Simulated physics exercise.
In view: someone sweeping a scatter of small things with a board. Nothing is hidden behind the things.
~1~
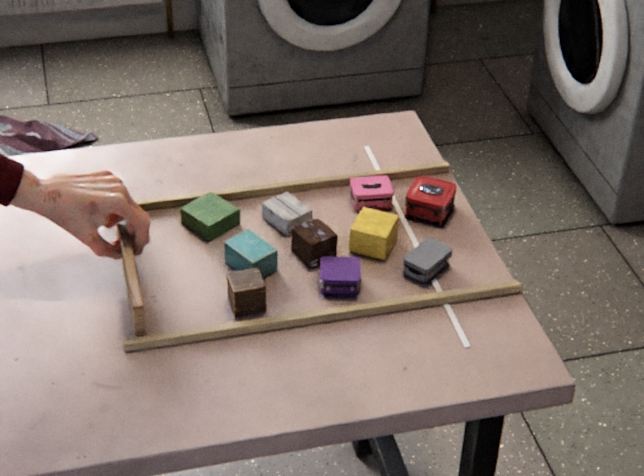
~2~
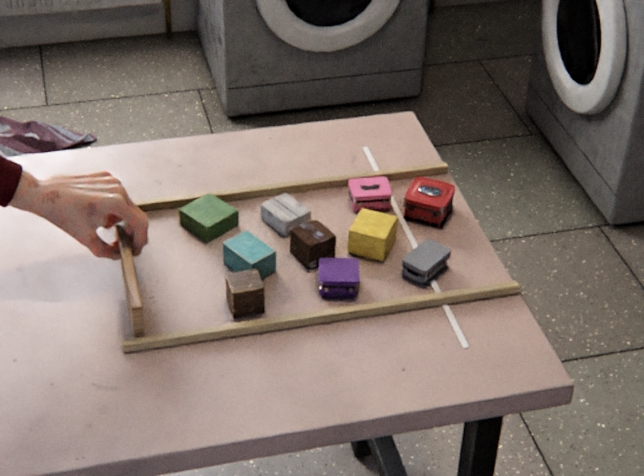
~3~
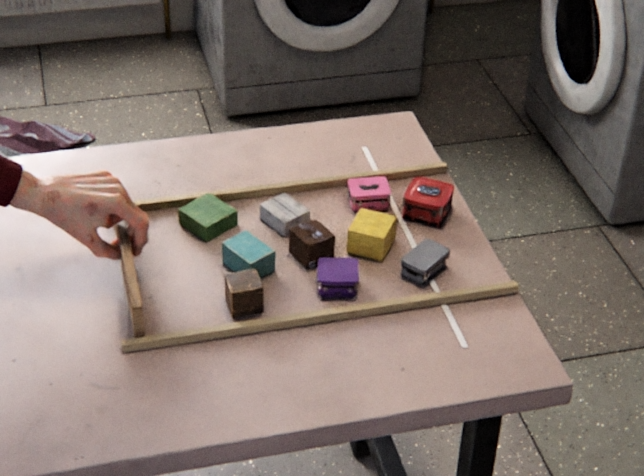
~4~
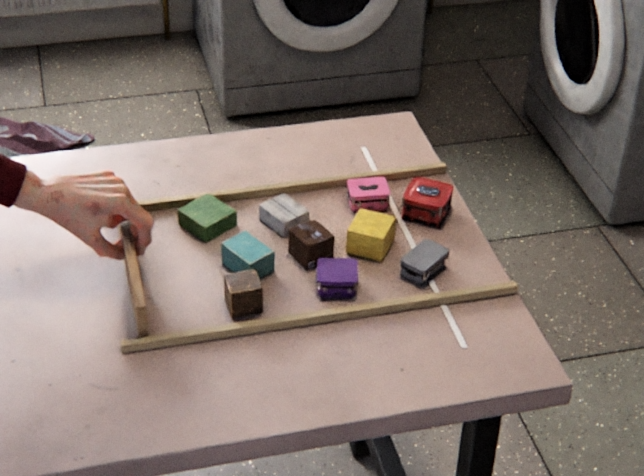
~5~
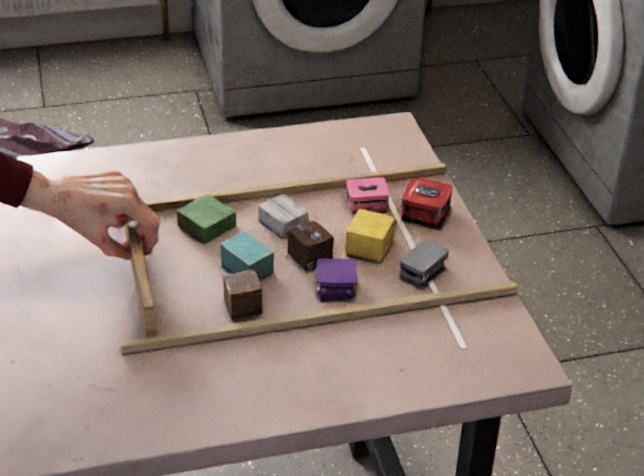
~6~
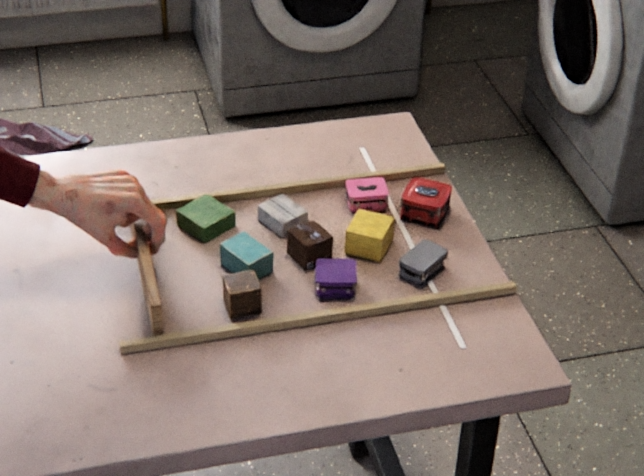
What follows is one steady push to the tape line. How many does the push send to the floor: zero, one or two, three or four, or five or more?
Here the number that fall off is three or four.
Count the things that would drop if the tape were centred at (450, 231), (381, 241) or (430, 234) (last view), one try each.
It would be 7, 0 and 5.
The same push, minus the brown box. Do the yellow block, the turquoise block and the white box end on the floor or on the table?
The yellow block is kept, the turquoise block is kept, the white box is kept.
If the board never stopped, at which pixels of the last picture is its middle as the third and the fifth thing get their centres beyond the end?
First at (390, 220), next at (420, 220).
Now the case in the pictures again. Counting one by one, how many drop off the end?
Exactly 4.
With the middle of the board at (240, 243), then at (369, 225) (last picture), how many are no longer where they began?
At the one place 4, at the other 10.
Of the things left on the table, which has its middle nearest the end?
It is the white box.
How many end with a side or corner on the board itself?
That makes 3.
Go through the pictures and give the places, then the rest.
In the first picture, red case (431, 200); grey case (427, 262); pink case (371, 194); board (127, 257); tape (412, 235).
In the second picture, grey case (426, 263); brown box (313, 244).
In the third picture, pink case (369, 195); board (126, 257).
In the fourth picture, red case (427, 202); black block (243, 294).
In the fifth picture, grey case (423, 264); green block (207, 218).
In the sixth picture, red case (426, 202); grey case (423, 263); pink case (367, 196); board (143, 256); tape (407, 237).
Early on, none off yet; red case at rest near (426, 202); grey case at rest near (423, 263); pink case at rest near (367, 196).
A while later, none off yet; red case at rest near (426, 202); grey case at rest near (423, 263); pink case moving near (374, 195).
Further along, none off yet; red case travelled a little near (447, 199); grey case travelled about its own width near (469, 255); pink case travelled well along near (427, 178).
Finally, the number that fall off is three or four; lost, yellow block, pink case, grey case and red case.
